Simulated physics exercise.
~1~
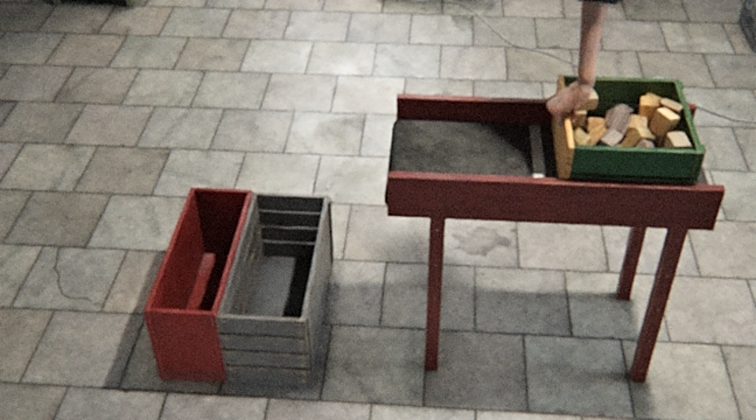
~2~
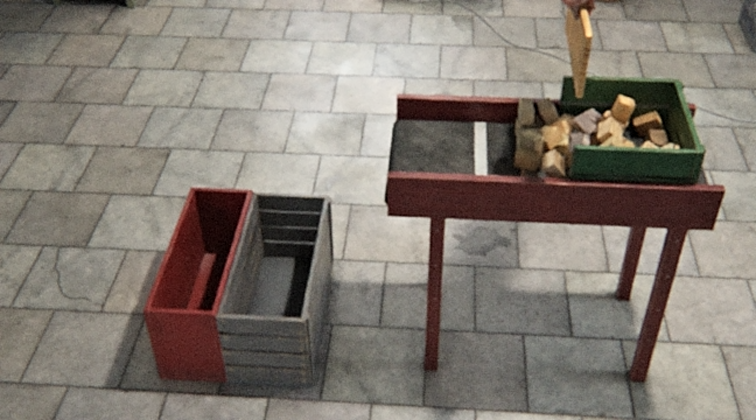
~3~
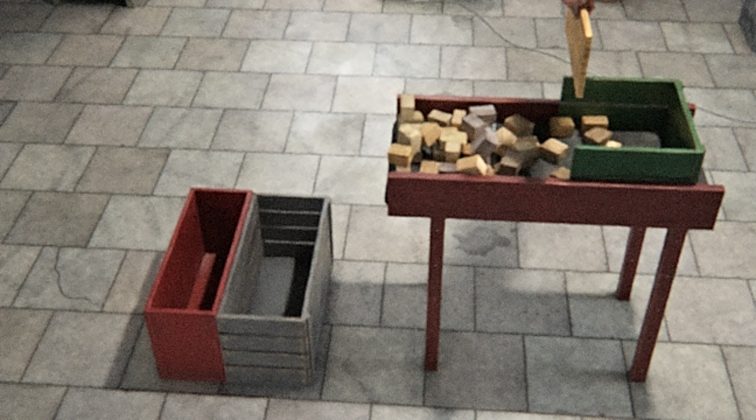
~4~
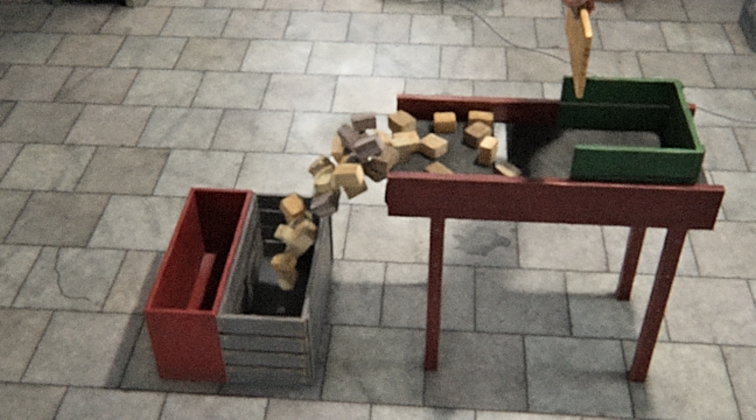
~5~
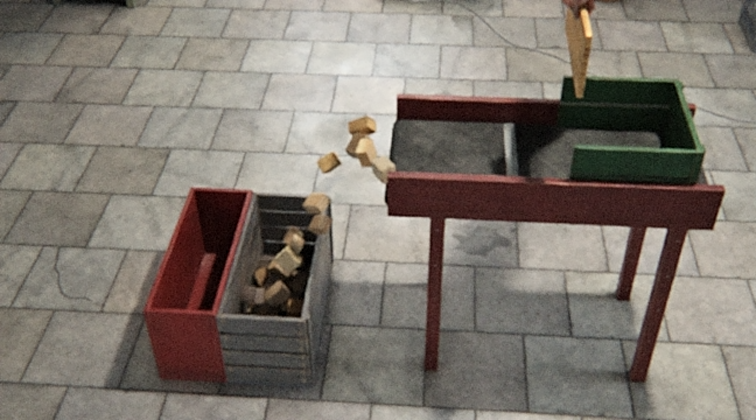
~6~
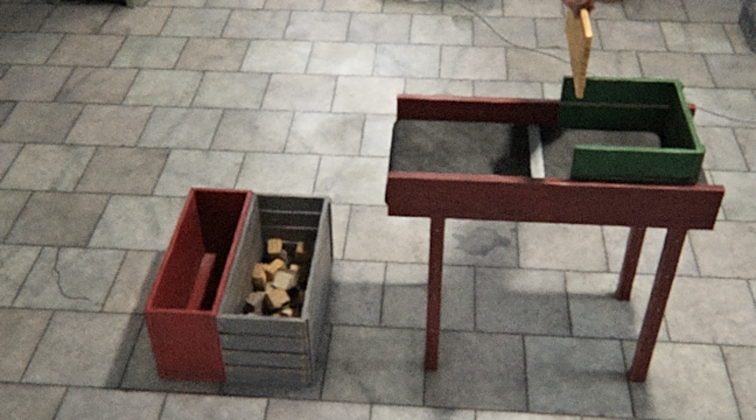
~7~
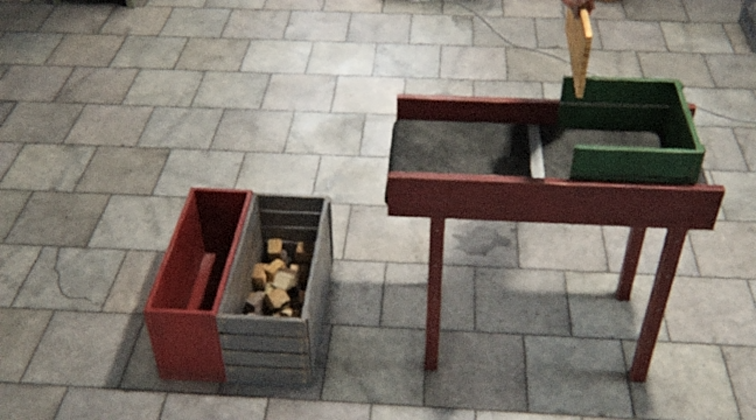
A heap of wooden blocks rode left along a red-sided table's belt after a hand lifted the gate of a green pen, then tumbled off the end into the grey slatted box, where they settled, leaving the red bin beside it empty.
